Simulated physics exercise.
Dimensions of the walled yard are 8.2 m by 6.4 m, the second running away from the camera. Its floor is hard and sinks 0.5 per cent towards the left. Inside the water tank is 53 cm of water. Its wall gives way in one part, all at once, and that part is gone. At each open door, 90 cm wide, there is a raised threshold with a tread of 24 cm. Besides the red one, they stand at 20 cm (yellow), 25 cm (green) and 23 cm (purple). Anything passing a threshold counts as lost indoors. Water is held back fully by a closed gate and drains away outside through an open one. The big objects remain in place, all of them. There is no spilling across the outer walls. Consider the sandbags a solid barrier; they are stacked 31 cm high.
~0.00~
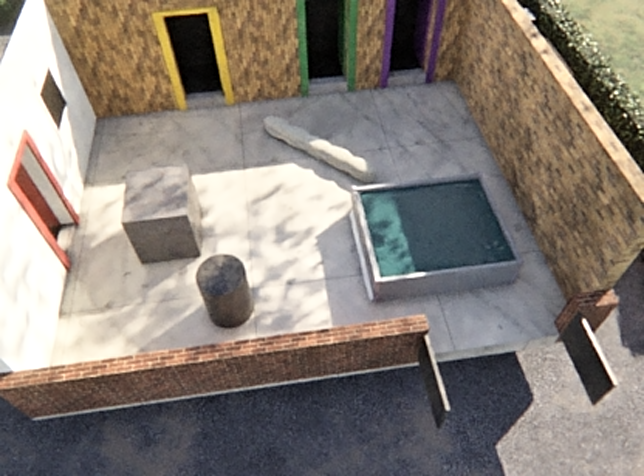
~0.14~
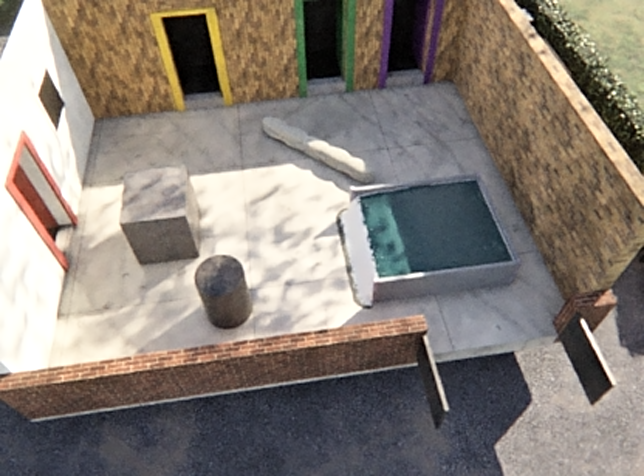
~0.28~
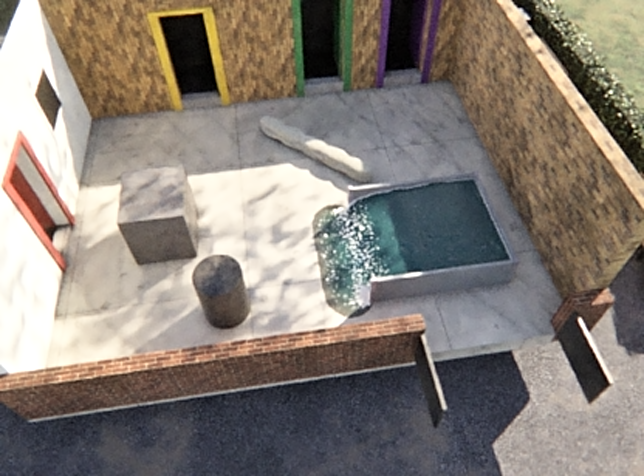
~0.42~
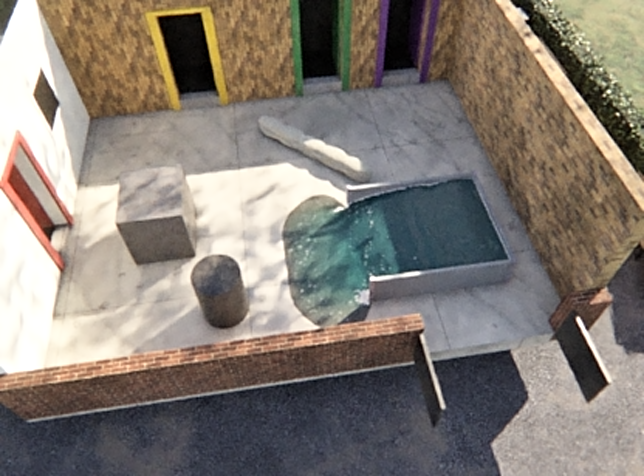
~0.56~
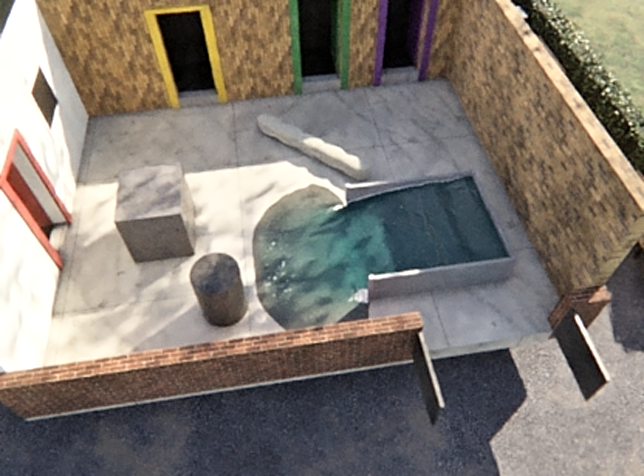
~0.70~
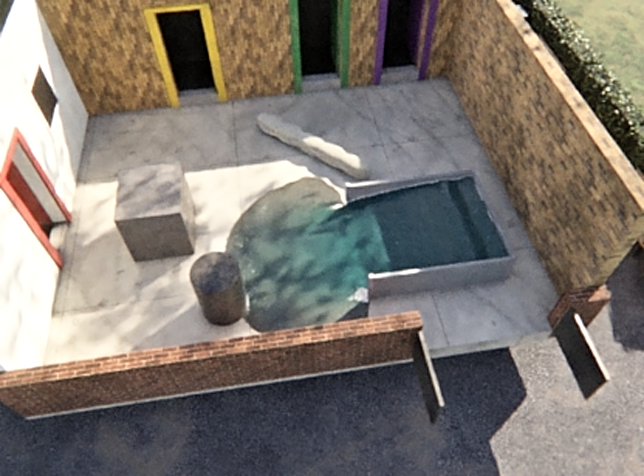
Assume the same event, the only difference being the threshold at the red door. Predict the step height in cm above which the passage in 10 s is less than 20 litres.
About 5.5 cm of height.
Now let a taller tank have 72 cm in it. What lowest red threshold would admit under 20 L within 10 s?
About 8.5 cm.
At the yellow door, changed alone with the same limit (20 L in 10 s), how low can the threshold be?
Yellow door, minimum about 9.5 cm.
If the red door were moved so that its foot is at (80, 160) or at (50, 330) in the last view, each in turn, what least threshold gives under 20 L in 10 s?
Minimums: About 10.0 cm and 19 cm.
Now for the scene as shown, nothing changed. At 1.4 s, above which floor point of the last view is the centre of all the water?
Roughly (368, 249).
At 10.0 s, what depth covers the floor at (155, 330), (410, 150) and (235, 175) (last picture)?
Roughly 6, then 0, then 9 cm.
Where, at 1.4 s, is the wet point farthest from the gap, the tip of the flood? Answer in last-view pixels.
At about (100, 293).
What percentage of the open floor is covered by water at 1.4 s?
Some 25 per cent of it.
After 1.4 s water covers 25 % of the floor, deepest (30 cm) near (253, 299); it has not reached the red door.
After 3.0 s water covers 45 % of the floor, deepest (32 cm) near (38, 393); 7 cm at the red door, 0 litres in over its 8 cm threshold.
After 10.0 s water covers 80 % of the floor, deepest (11 cm) near (158, 206); 5 cm at the red door, 3 litres in over its 8 cm threshold.
At the red door as built, the water arrived by 2.2 s and peaked near 9 cm at 4.6 s.
With a threshold of 5 cm, 27 litres would have come in within the 10 s; with 7 cm, 8 litres. So under 20 litres takes about 5.5 cm.
